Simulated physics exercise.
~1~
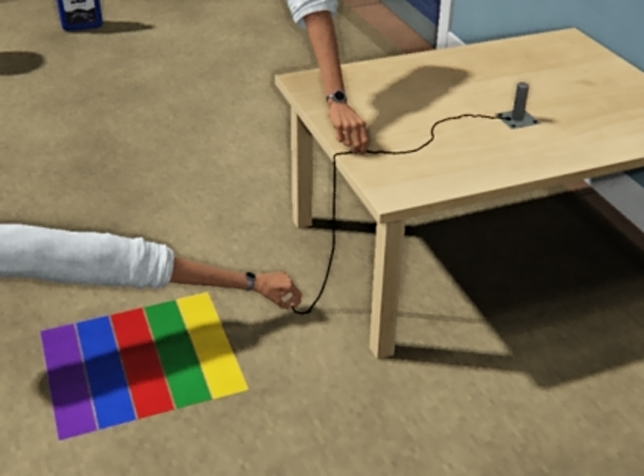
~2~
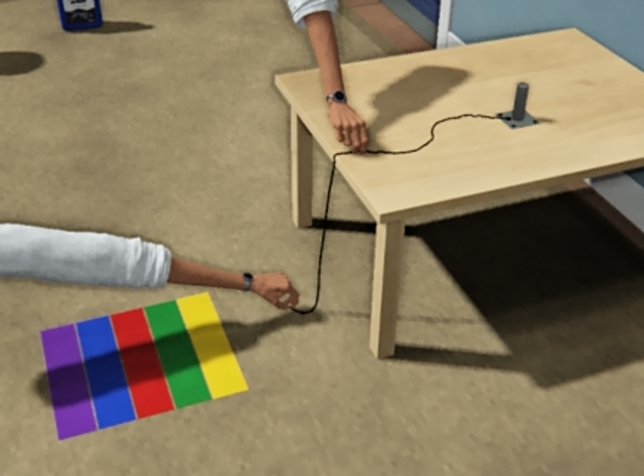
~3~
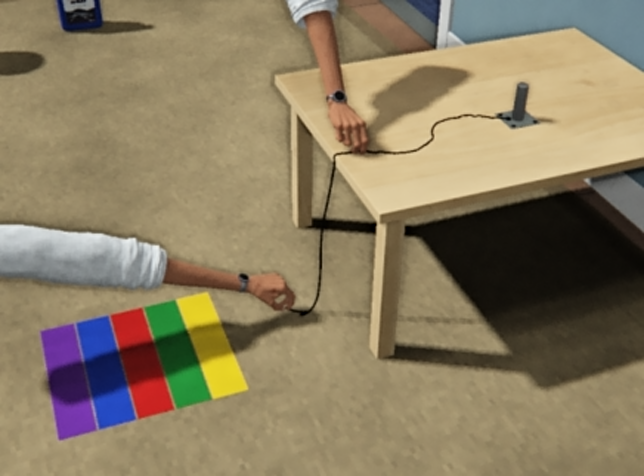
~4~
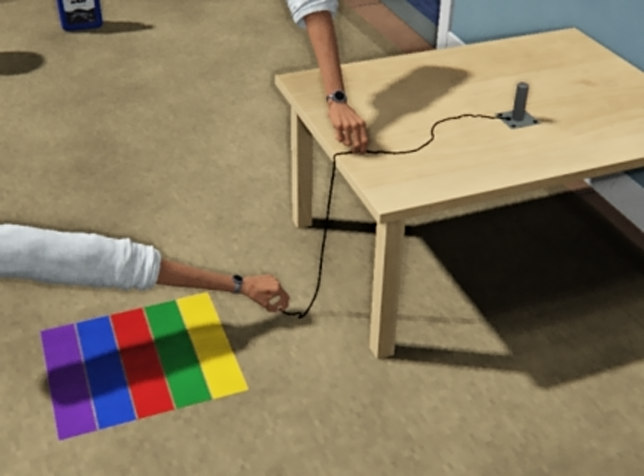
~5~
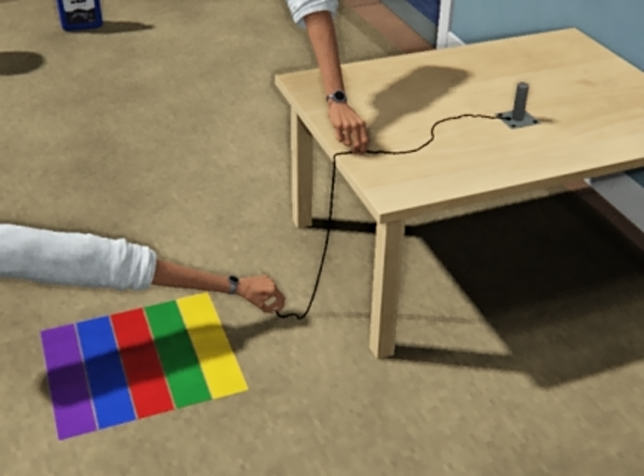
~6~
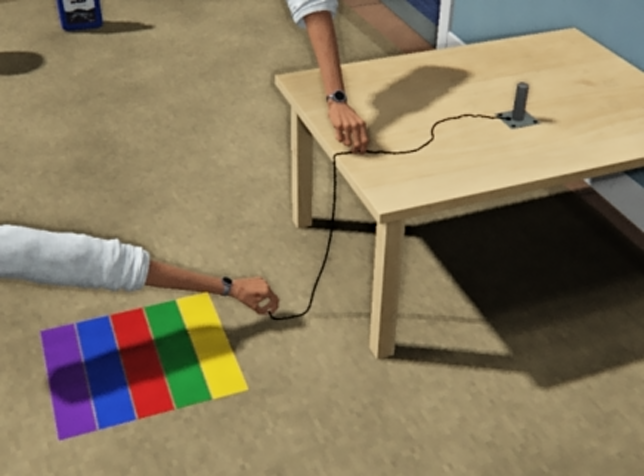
A hand in a pale sleeve at lower left draws the free end of a dark shoelace slowly left, a short way across a brown floor in a room seen from above. The lace runs from a grey post on a light wooden table to the edge, where another hand holds it, then hangs down near purple, blue, red, green and yellow strips. The hanging part shifts slightly, while the upper hand, tabletop lace and camera stay still.
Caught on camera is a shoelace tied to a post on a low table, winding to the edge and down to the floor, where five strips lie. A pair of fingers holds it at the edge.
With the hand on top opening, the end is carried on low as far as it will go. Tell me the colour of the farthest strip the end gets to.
The farthest it gets is red.
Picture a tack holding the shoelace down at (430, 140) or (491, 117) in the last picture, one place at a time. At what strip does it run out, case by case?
Green; red.
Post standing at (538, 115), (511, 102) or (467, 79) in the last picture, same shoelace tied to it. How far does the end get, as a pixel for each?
About (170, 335), then (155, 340), then (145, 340).
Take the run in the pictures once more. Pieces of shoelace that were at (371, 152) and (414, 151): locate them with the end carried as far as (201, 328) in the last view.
At (338, 157), then (380, 149).
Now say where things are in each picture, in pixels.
The first picture shows end (292, 306); yellow (224, 375); green (188, 384); red (151, 394); blue (113, 404); purple (74, 414).
The second picture shows end (290, 307); shoelace through (478, 116) (432, 133) (380, 152) (331, 183) (322, 244) (317, 299).
The third picture shows end (286, 308).
The fourth picture shows end (280, 309); shoelace through (478, 116) (432, 133) (380, 152) (332, 183) (324, 244) (314, 299).
The fifth picture shows end (275, 310).
The sixth picture shows end (269, 312); shoelace through (478, 116) (432, 133) (380, 152) (335, 182) (329, 243) (311, 299).
Early on, end near (201, 328); over yellow.
Midway, end near (161, 338); over green.
At the end of the slack, end near (136, 344); over red. The red one.
